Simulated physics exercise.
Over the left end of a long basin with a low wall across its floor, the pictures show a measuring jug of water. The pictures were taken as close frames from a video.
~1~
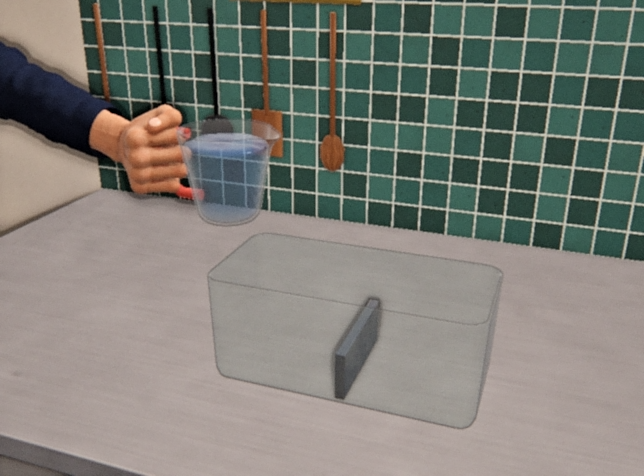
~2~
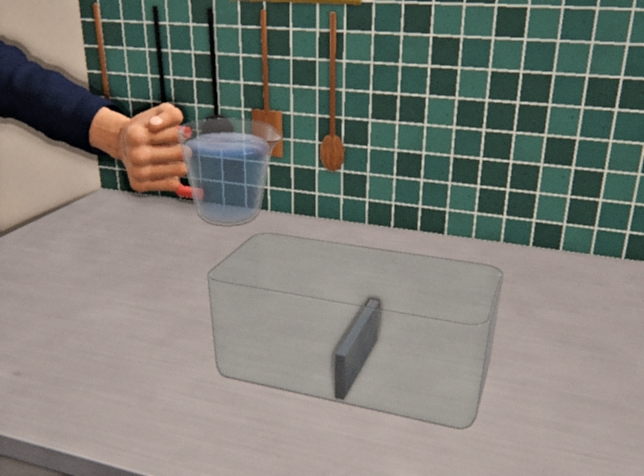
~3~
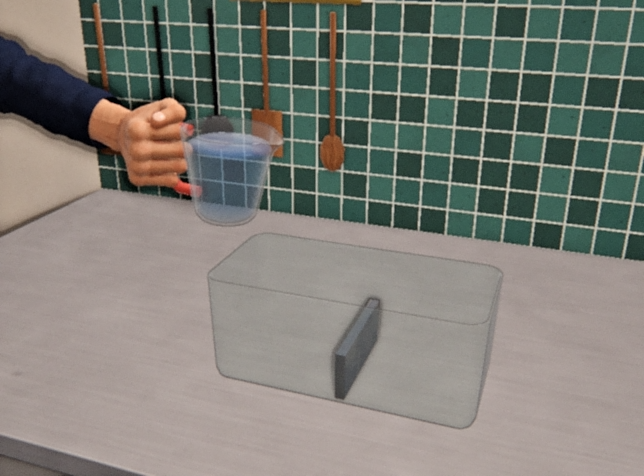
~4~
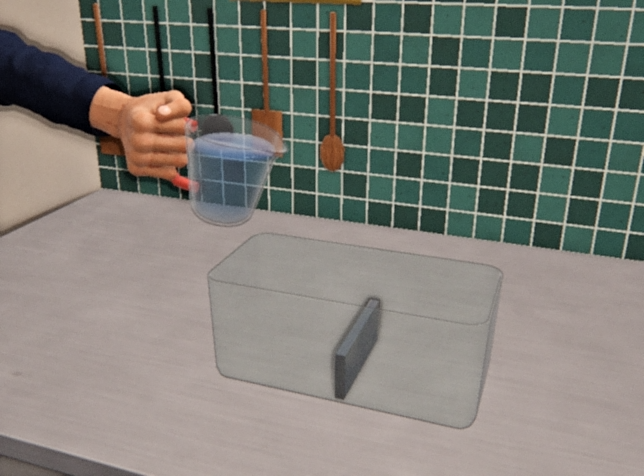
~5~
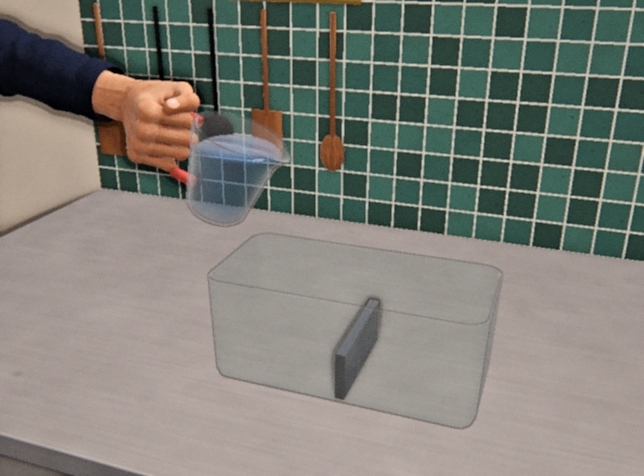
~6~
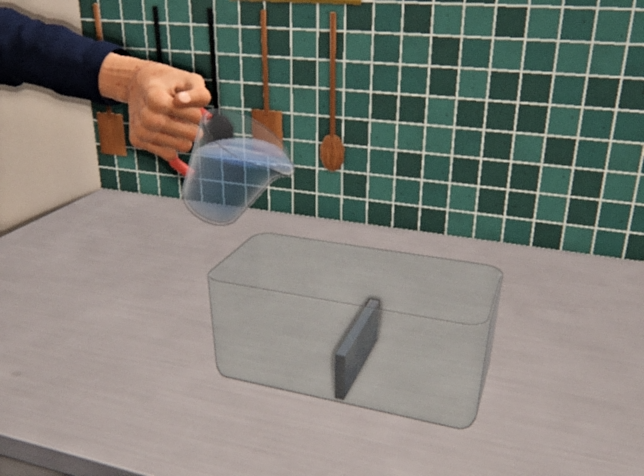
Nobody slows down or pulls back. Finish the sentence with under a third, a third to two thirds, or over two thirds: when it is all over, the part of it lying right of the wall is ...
... under a third.
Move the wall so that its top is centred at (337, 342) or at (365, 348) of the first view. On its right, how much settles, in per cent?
The first placement leaves close to 30 per cent, the second close to 10 per cent.
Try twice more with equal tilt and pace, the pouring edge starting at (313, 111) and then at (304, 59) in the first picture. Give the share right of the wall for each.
About 50 per cent, then about 60 per cent.
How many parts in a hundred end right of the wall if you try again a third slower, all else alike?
Something like 0 in a hundred.
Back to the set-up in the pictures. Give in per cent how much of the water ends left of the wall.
That share comes out near 95 percent.
A moment on, the measuring jug is tipped on its side and 49 per cent is still to pour, 31 is left of the wall and 0 right of it.
Next, the measuring jug is tipped right over and 9 per cent is still to pour, 82 is left of the wall and 0 right of it.
Then the measuring jug is tipped right over and 1 per cent is still to pour, 93 is left of the wall and 3 right of it.
Later the measuring jug is tipped right over and 0 per cent is still to pour, 94 is left of the wall and 4 right of it.
In the end 94 per cent lies left of the wall, 4 right of it and 2 outside.
